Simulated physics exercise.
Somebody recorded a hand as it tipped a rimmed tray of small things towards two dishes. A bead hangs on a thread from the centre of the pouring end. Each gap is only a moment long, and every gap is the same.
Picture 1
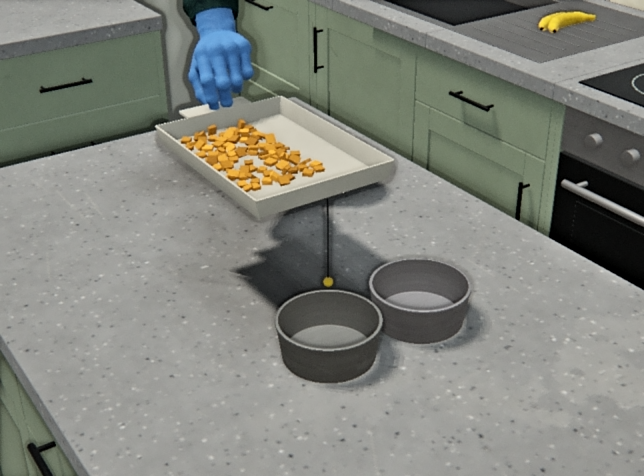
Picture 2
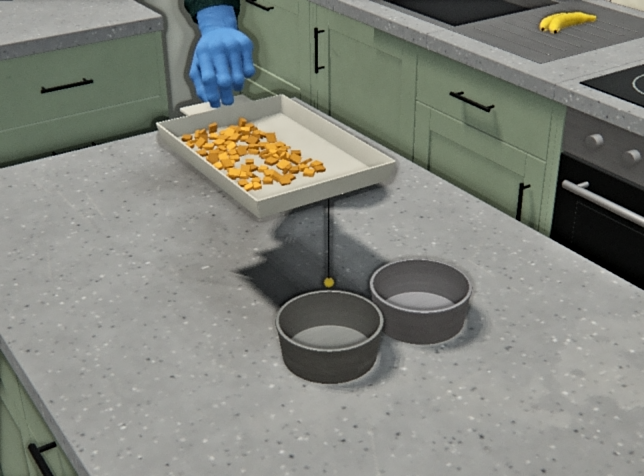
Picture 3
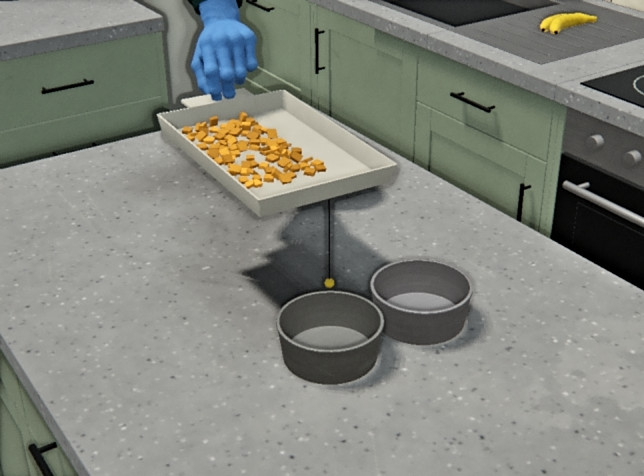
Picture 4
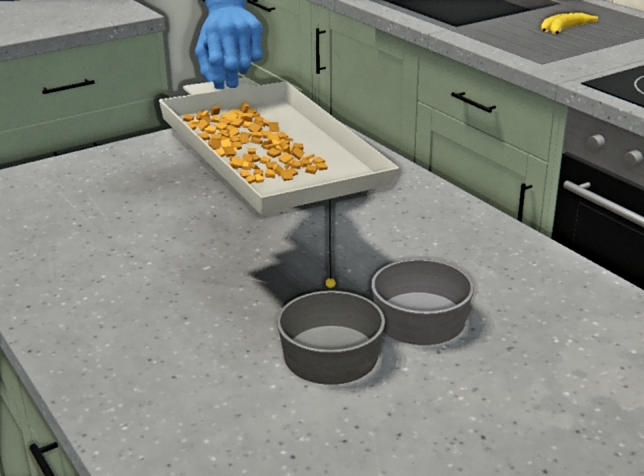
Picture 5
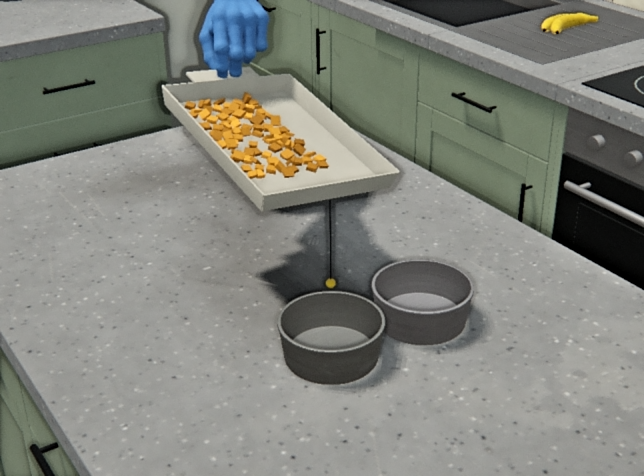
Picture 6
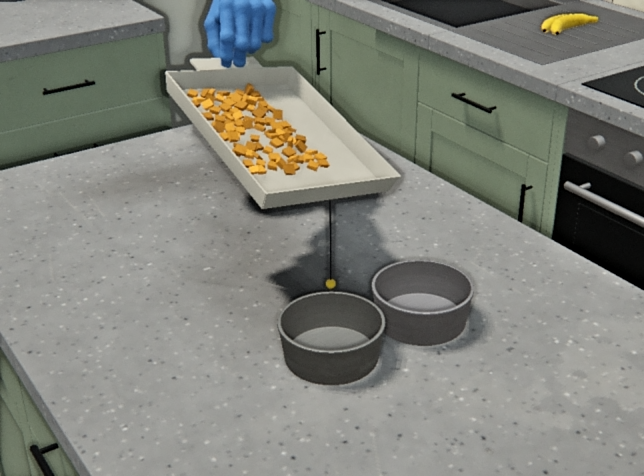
The video shows a blue-gloved hand at the far end of a pale rimmed tray of small orange pieces, slowly raising that end and tilting the tray slightly above a grey counter with two empty round dishes.
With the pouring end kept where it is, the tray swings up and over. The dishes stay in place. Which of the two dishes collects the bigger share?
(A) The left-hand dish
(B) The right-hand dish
Option B: The right-hand dish.
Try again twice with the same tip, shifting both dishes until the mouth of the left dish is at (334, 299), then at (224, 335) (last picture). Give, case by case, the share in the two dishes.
First case 70 in a hundred, second case 0 in a hundred.
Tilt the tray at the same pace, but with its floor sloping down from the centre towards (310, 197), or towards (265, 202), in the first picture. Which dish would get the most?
In turn: The left dish; the dish on the left.
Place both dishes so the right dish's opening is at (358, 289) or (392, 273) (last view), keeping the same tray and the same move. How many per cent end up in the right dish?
The first position comes out at 70 per cent, the other at 100 per cent.
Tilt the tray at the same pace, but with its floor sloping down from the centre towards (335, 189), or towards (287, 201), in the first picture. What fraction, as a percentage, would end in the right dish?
40 % and 0 %, roughly.
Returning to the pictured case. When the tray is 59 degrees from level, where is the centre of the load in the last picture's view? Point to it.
The middle of the pieces sits at roughly (360, 168).
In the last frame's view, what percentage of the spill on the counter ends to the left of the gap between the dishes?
Estimate: About 70 in every hundred.
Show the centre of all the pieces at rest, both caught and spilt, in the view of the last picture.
The centre comes to rest near (406, 305).
Just after the last frame, tray tipped steeply; every one on the tray.
A moment on, tray tipped right over; the larger part on the tray; about a tenth in the right dish; just a few in the air.
Further on, tray tipped past a quarter turn; roughly two thirds in the right dish; roughly a third outside both.
When it is over, tray tipped past a quarter turn; not one in the left dish; roughly two thirds in the right dish; roughly a third outside both.
